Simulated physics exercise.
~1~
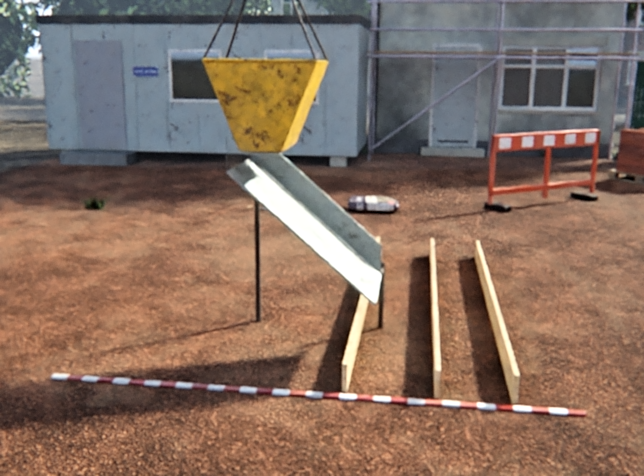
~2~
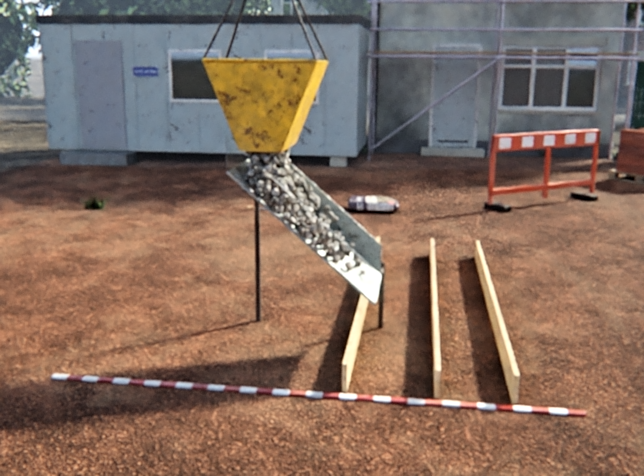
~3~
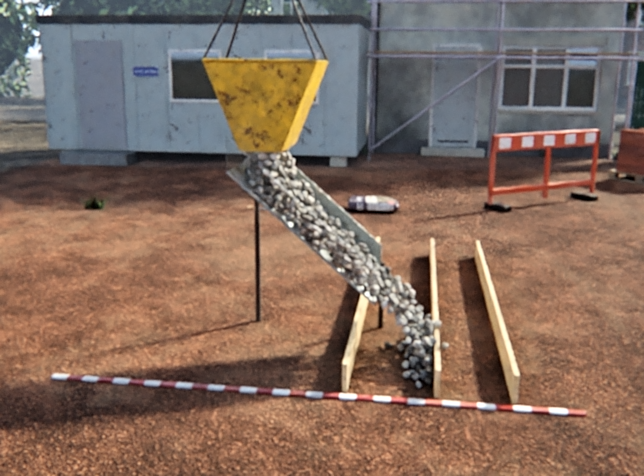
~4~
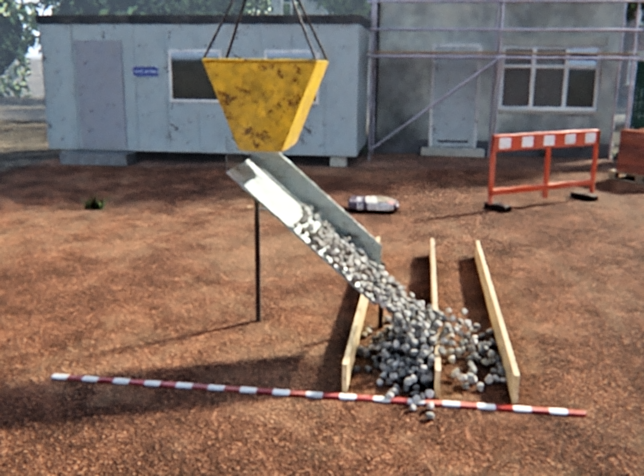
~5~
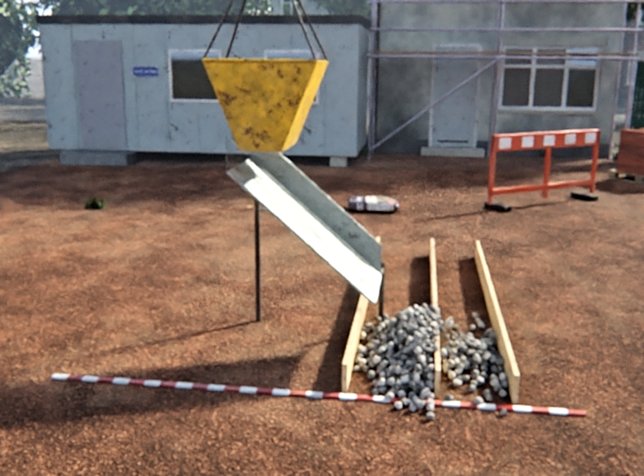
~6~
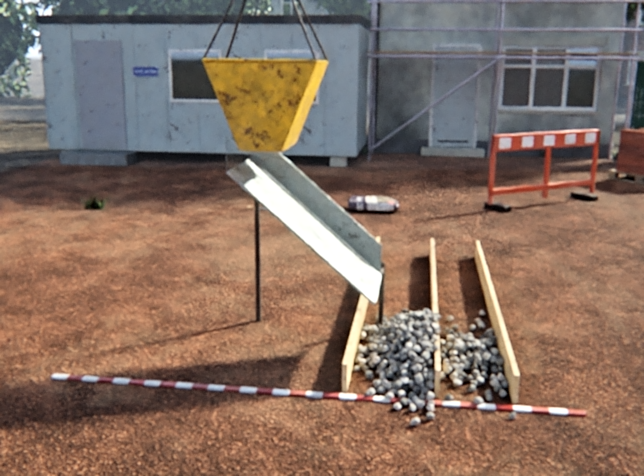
Grey stones drop from a yellow skip, slide down a steel chute and settle mostly in the left bay.
